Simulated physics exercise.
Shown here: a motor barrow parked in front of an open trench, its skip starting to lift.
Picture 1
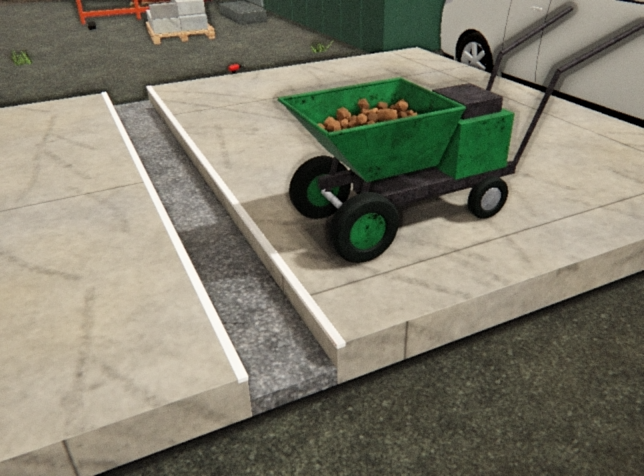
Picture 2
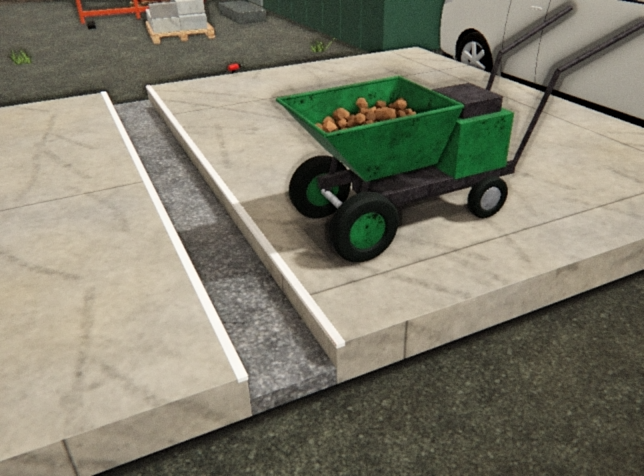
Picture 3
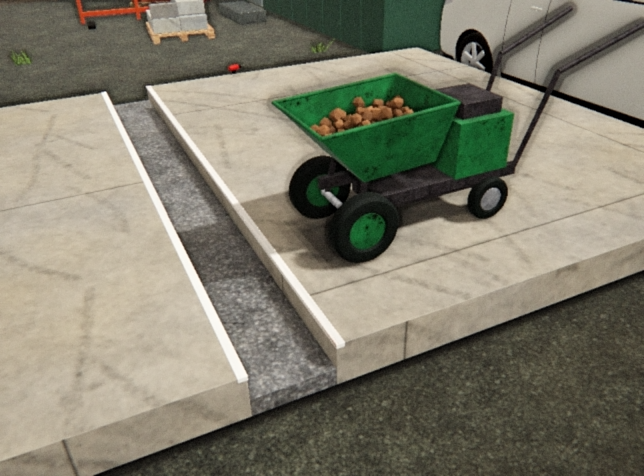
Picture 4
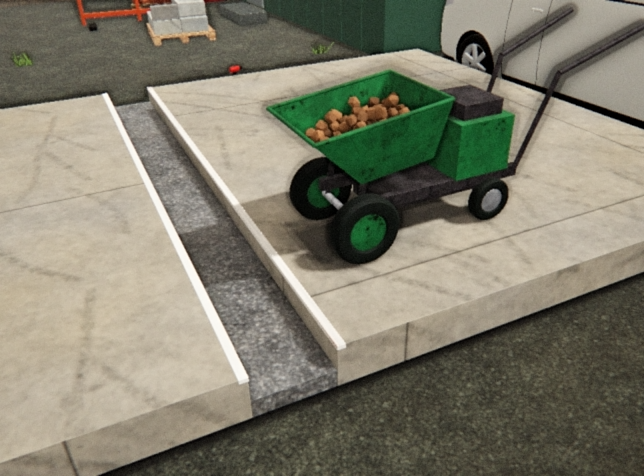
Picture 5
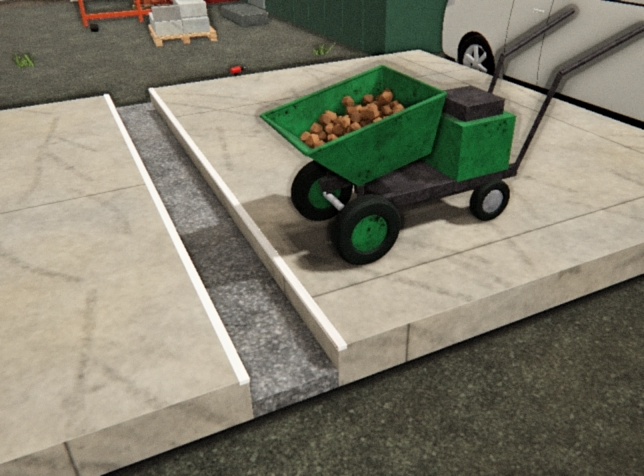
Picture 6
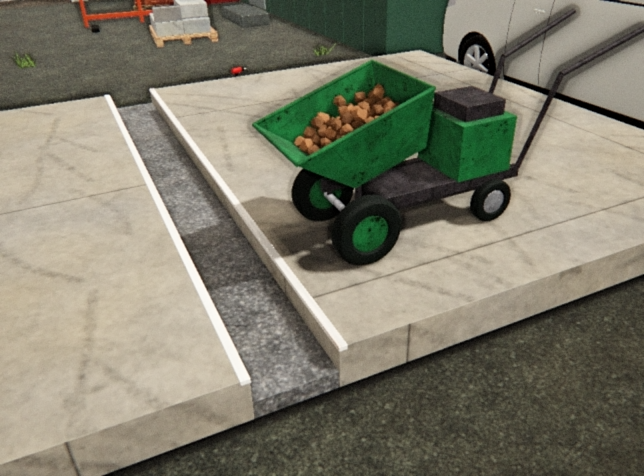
The video shows a green motor barrow loaded with brown clods standing on pale slabs beside a shallow trench, its skip level at first, then gradually tilting forward to the left while the wheels stay in place.
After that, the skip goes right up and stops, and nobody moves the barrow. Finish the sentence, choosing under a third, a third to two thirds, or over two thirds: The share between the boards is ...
The share between the boards is over two thirds.
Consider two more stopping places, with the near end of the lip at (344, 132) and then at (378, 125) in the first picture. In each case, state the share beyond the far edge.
In order: About 0 % and 0 %.
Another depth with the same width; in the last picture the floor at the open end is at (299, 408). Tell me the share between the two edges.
About 100 per cent.
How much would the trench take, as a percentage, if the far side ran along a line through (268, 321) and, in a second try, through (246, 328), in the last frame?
You'd get 0 % in the first case and 50 % in the second.
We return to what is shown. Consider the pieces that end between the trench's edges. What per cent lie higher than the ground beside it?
10 per cent, near enough.
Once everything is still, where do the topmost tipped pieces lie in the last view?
Near (195, 277).
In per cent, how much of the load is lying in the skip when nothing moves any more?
Around 15 per cent.
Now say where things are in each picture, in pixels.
In the first picture, lip of the skip near (328, 135), level; top of the load near (381, 115), clay clods; first edge of the trench near (312, 304); far edge near (221, 332), the trench over half as wide as the skip, and shallow for its width.
In the second picture, lip of the skip near (326, 136), level; top of the load near (380, 114).
In the third picture, lip of the skip near (321, 139), tipped barely; top of the load near (387, 122).
In the fourth picture, lip of the skip near (315, 146), tipped a little; top of the load near (391, 116).
In the fifth picture, lip of the skip near (307, 154), tipped a little; top of the load near (385, 114).
In the sixth picture, lip of the skip near (297, 165), tipped clearly; top of the load near (377, 111); first edge of the trench near (314, 307); far edge near (223, 335).
Shortly afterwards, skip tipped steeply; the whole lot in the skip.
Next, skip tipped right over; the bulk in the skip; near a quarter in or heaped over the trench; only a few beyond it.
Some moments later, skip tipped right over; near a quarter in the skip; the bulk in or heaped over the trench; a little beyond it.
In the end, skip tipped right over; a little in the skip; the bulk in or heaped over the trench; a little beyond it.
